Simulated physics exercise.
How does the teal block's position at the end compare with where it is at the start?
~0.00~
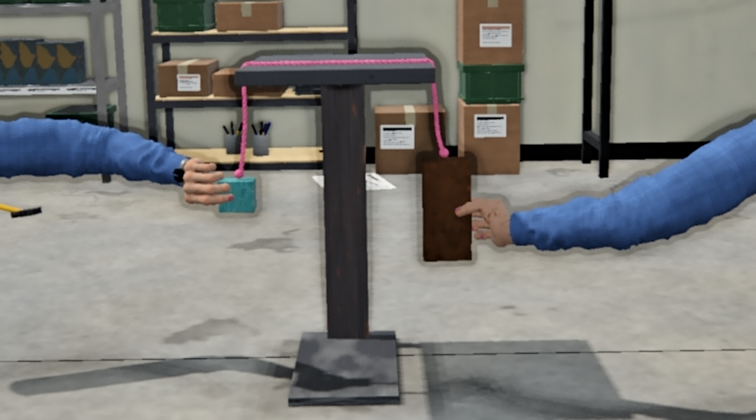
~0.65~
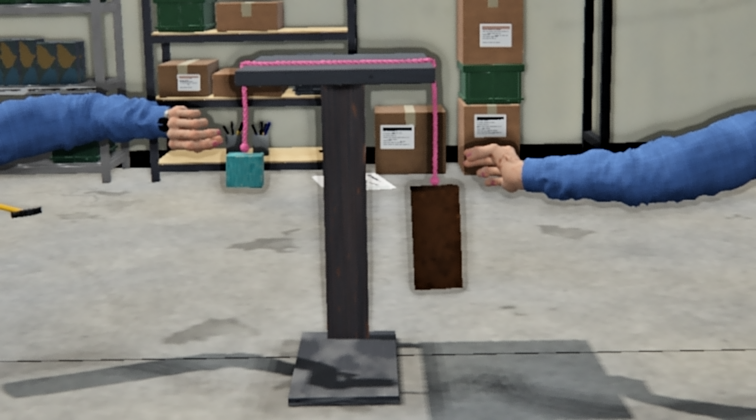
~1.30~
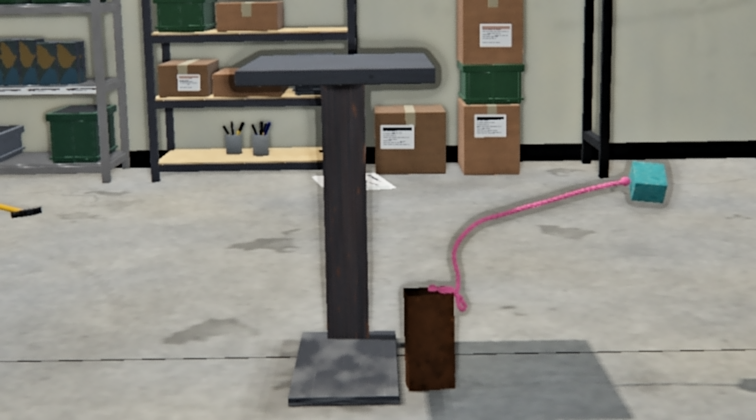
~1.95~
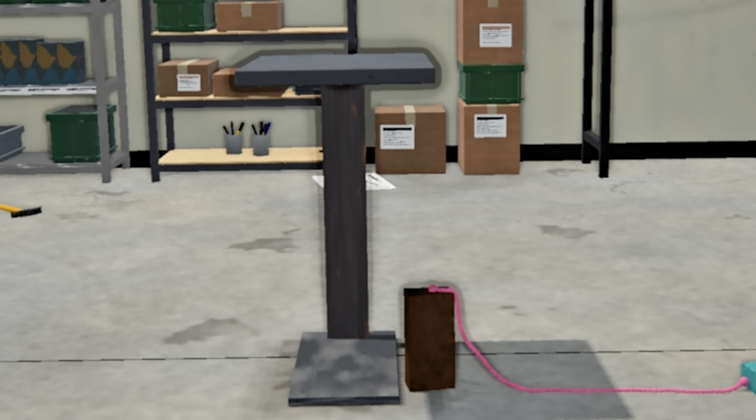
At the start the teal block hangs to the left of the stand with a hand on it. By the end it lies on the floor far to the right, at the edge of the view.
